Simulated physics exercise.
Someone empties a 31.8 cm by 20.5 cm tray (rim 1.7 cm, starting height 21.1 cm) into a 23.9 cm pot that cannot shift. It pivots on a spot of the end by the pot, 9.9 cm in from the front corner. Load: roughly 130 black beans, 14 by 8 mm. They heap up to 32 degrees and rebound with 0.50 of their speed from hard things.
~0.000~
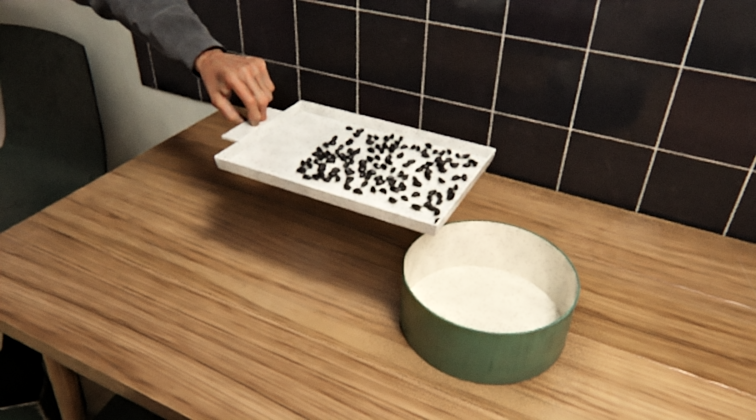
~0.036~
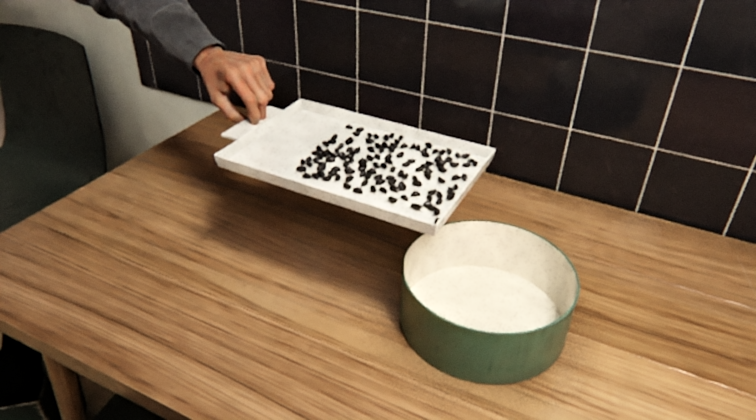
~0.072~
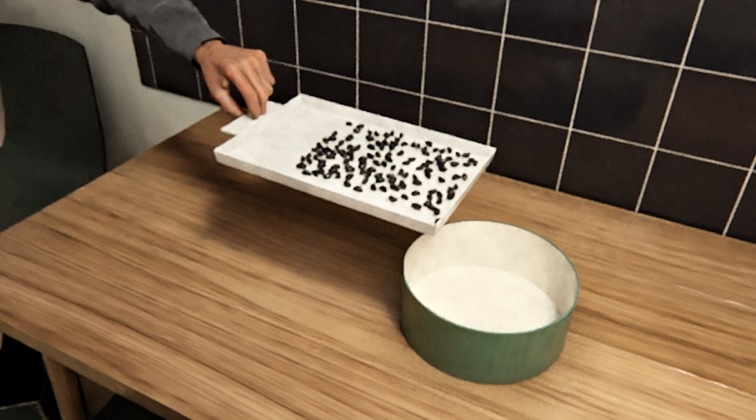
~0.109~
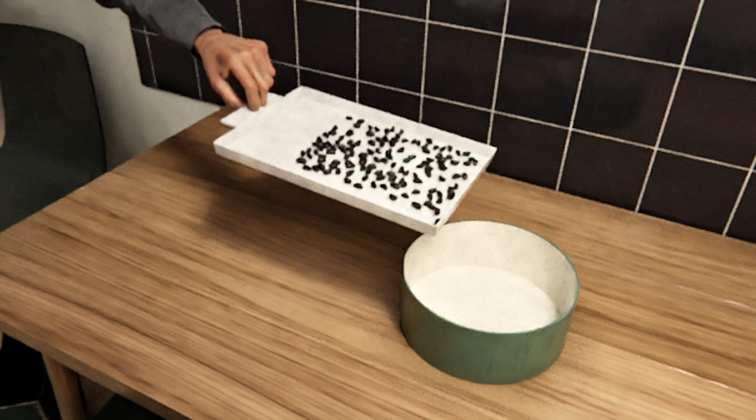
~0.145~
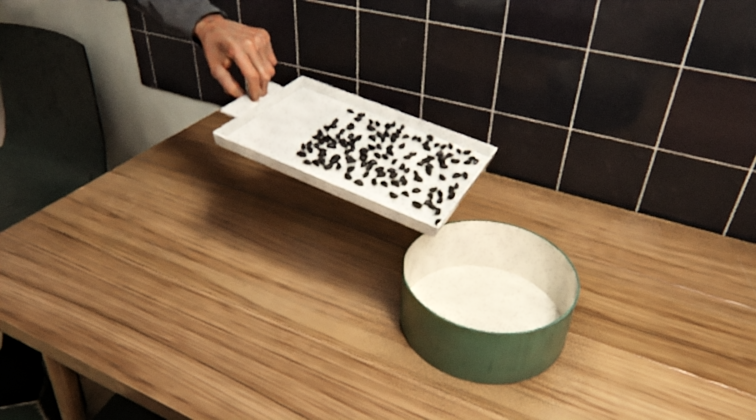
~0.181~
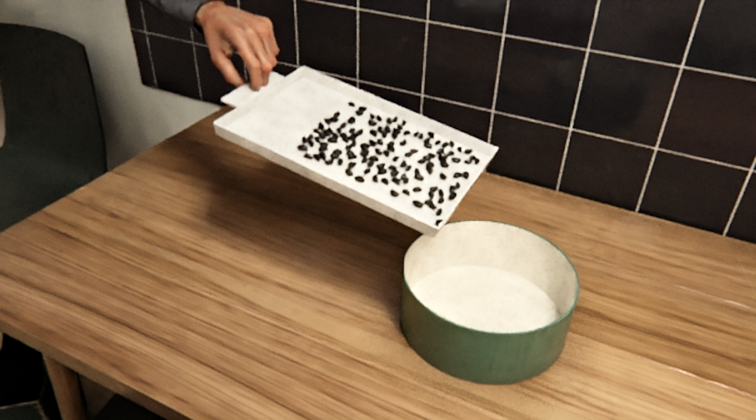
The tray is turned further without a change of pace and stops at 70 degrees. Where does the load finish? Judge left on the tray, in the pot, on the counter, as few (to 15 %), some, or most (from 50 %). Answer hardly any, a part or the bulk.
Tray the bulk, pot a part, counter hardly any.
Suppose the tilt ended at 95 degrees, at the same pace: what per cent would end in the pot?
Then about 95 per cent.
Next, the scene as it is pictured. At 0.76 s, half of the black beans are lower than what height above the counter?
About 24 cm.
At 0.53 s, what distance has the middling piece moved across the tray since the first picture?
About 4 cm.
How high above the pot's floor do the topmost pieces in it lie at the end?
Roughly 1.0 cm.
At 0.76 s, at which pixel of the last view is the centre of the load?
Around (456, 186).
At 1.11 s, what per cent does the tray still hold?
Roughly 75 per cent.
After 0.53 s, tilt 39 degrees; the tray holds 100 %, the pot 0 %.
Then, at 0.76 s, tilt 58 degrees; the tray holds 100 %, the pot 0 %.
After 1.11 s, tilt 70 degrees; the tray holds 75 %, the pot 20 %.
At rest (2.2 s), tray 75 %, pot 25 %, counter 5 %.
